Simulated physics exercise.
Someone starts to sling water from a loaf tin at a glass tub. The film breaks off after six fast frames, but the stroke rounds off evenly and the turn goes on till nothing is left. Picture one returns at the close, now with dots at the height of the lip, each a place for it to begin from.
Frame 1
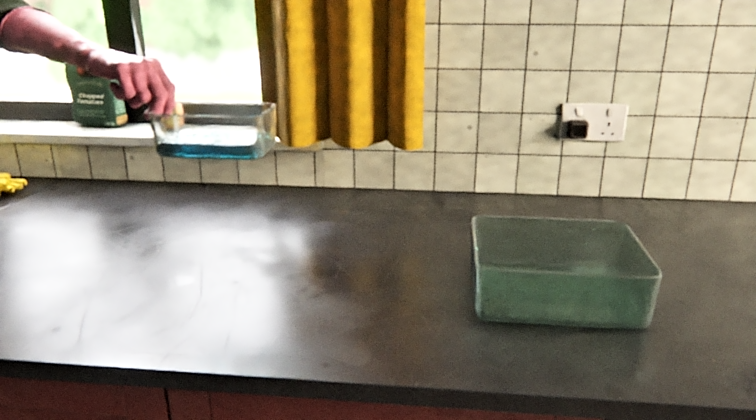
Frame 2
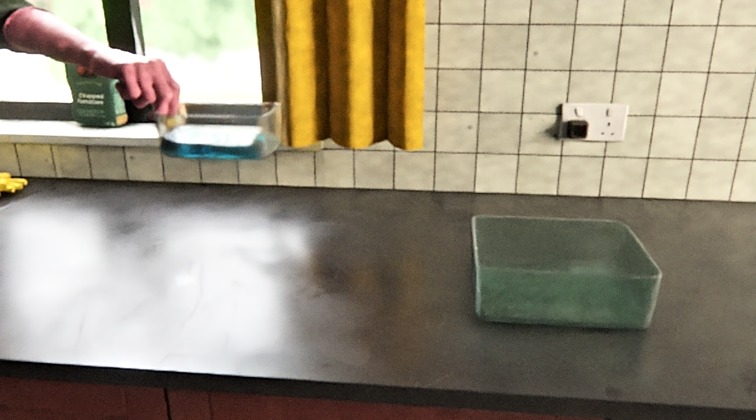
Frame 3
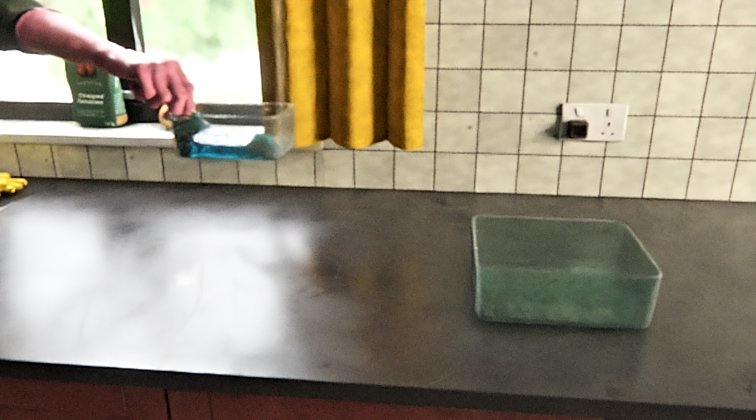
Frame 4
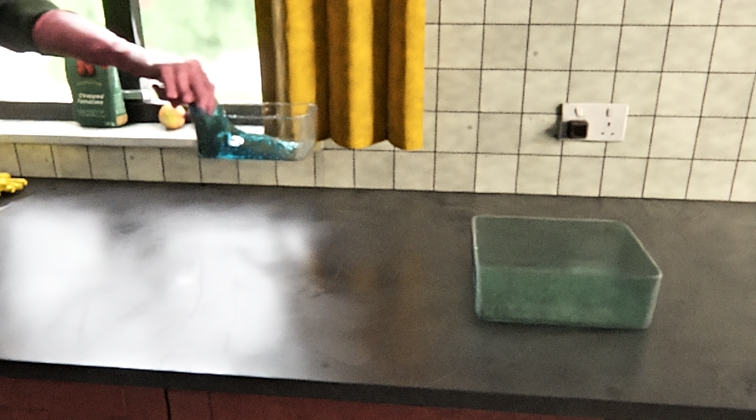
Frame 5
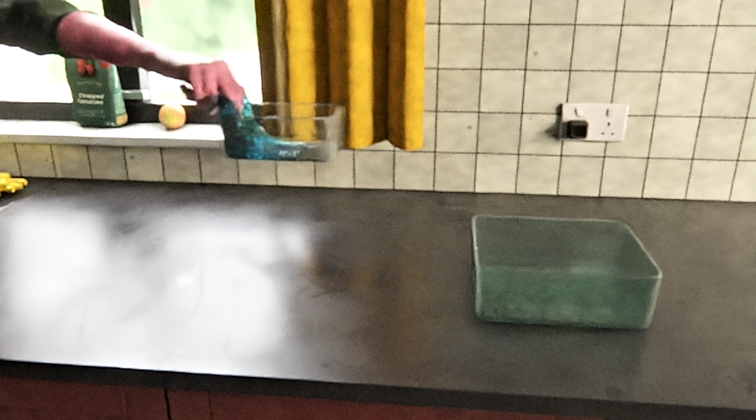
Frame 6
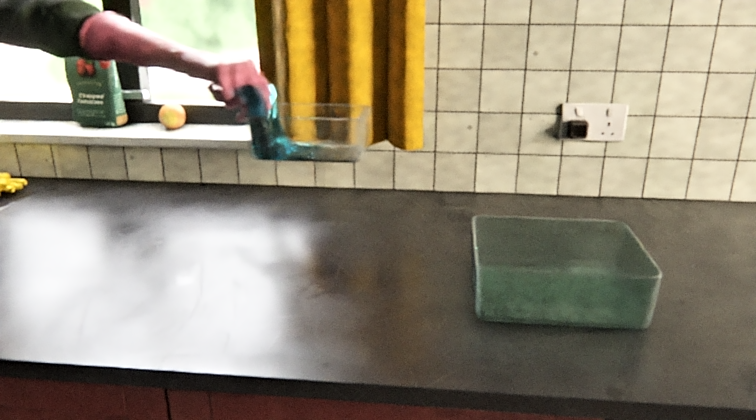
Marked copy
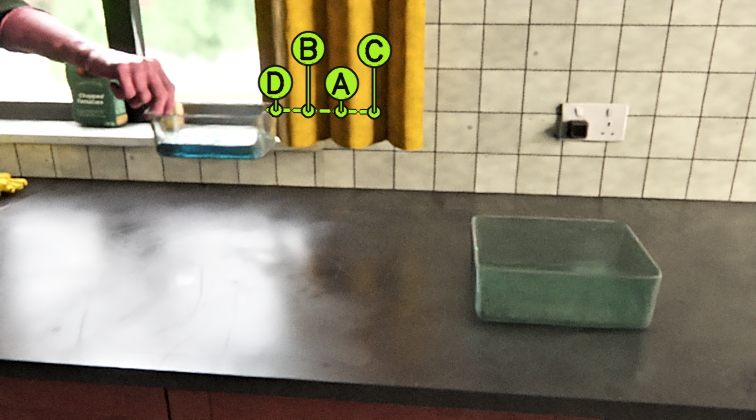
A hand carrying a clear glass loaf tin rightward above a dark worktop, its blue water surging up the left end.
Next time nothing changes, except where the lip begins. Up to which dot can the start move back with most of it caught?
Take A.
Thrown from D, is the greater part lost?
Yes.
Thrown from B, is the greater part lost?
Yes, it does.
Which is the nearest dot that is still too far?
Here it is dot B.
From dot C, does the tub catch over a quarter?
Yes.
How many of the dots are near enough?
Two of them.
On the marked copy, A at (341, 111); B at (308, 110); C at (374, 112); D at (275, 110).
If A is chosen, about 74 % lands in the tub, 13 % falls short and 13 % goes beside or beyond.
If B is chosen, about 21 % lands in the tub, 69 % falls short and 10 % goes beside or beyond.
If C is chosen, about 77 % lands in the tub, 7 % falls short and 16 % goes beside or beyond.
If D is chosen, about 12 % lands in the tub, 81 % falls short and 8 % goes beside or beyond.
